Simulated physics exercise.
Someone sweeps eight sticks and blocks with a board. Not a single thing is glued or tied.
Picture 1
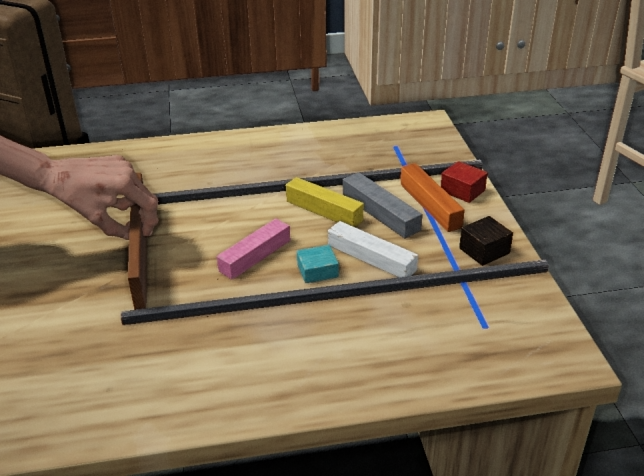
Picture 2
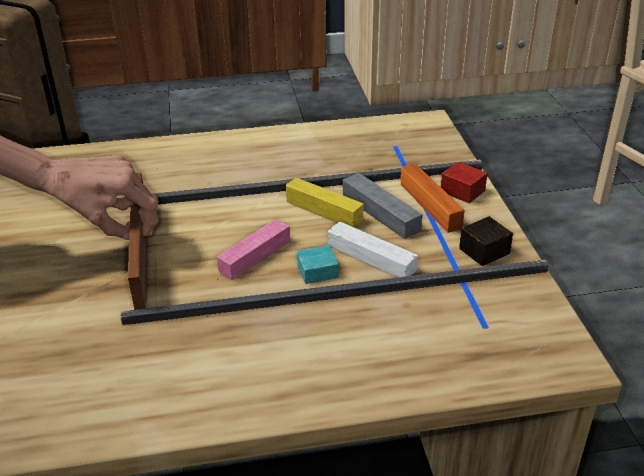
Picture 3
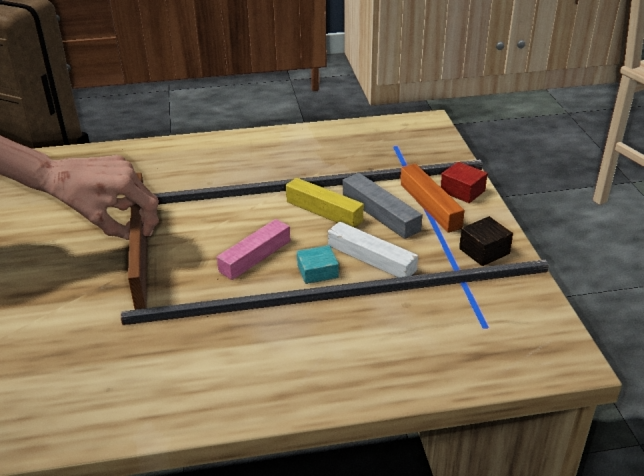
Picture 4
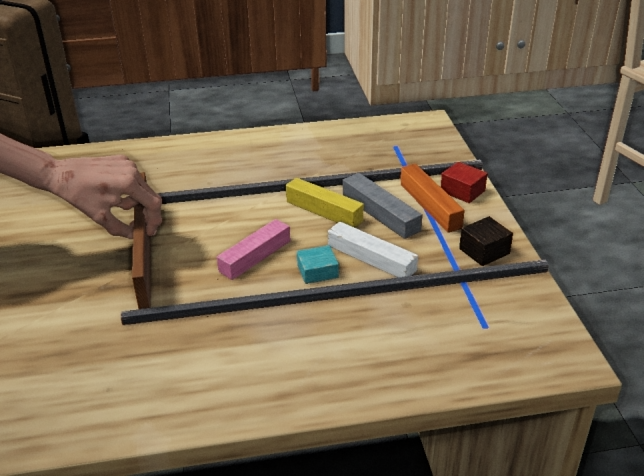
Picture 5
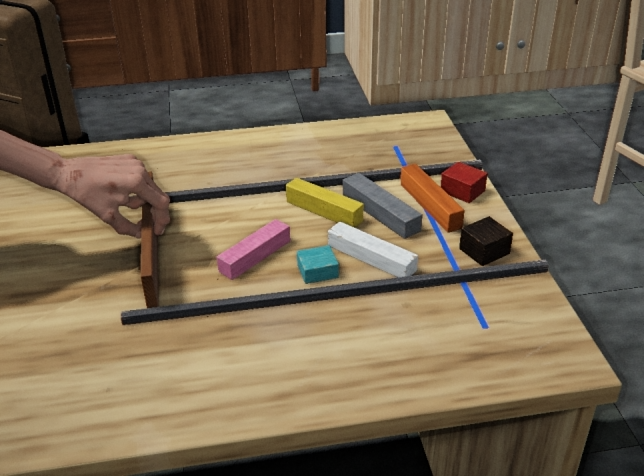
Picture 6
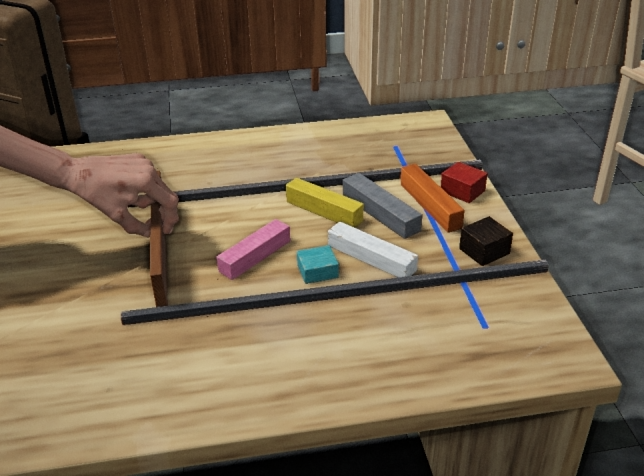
Hand slowly sliding an upright wooden board slightly right between dark rails on a table, eight colourful sticks and blocks staying still.
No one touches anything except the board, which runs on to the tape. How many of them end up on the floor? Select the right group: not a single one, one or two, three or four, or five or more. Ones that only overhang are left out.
After the push, one or two are missing from the table.
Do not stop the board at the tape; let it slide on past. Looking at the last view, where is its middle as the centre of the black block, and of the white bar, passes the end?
The middle is at (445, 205) when it's the black block, and at (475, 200) when it's the white bar.
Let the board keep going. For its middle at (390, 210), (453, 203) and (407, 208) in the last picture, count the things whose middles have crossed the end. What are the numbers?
By position: 0 / 3 / 0.
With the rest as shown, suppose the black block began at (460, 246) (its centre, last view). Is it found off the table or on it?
Placed there, it does not drop.
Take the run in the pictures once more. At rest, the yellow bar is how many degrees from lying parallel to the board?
Some 30 degrees.
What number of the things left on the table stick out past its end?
The total would be 3.
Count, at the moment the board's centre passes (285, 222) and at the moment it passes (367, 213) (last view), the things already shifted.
The number moved is 2 and then 6.
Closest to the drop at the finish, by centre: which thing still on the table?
That would be the orange stick.
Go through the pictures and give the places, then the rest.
Red block (464, 182); black block (486, 240); orange stick (431, 197); board (139, 238); tape (433, 223), in the first picture.
Black block (486, 241); white bar (372, 250), in the second picture.
Orange stick (431, 197); pink bar (255, 248), in the third picture.
Red block (464, 182); turquoise block (318, 264), in the fourth picture.
Black block (486, 241); grey bar (381, 205), in the fifth picture.
Red block (464, 182); black block (486, 241); orange stick (431, 197); board (159, 236); tape (433, 223), in the sixth picture.
Soon after, none off yet; red block at rest near (464, 182); black block at rest near (486, 241); orange stick at rest near (431, 197).
At rest, the number that fall off is one or two; fallen, red block.
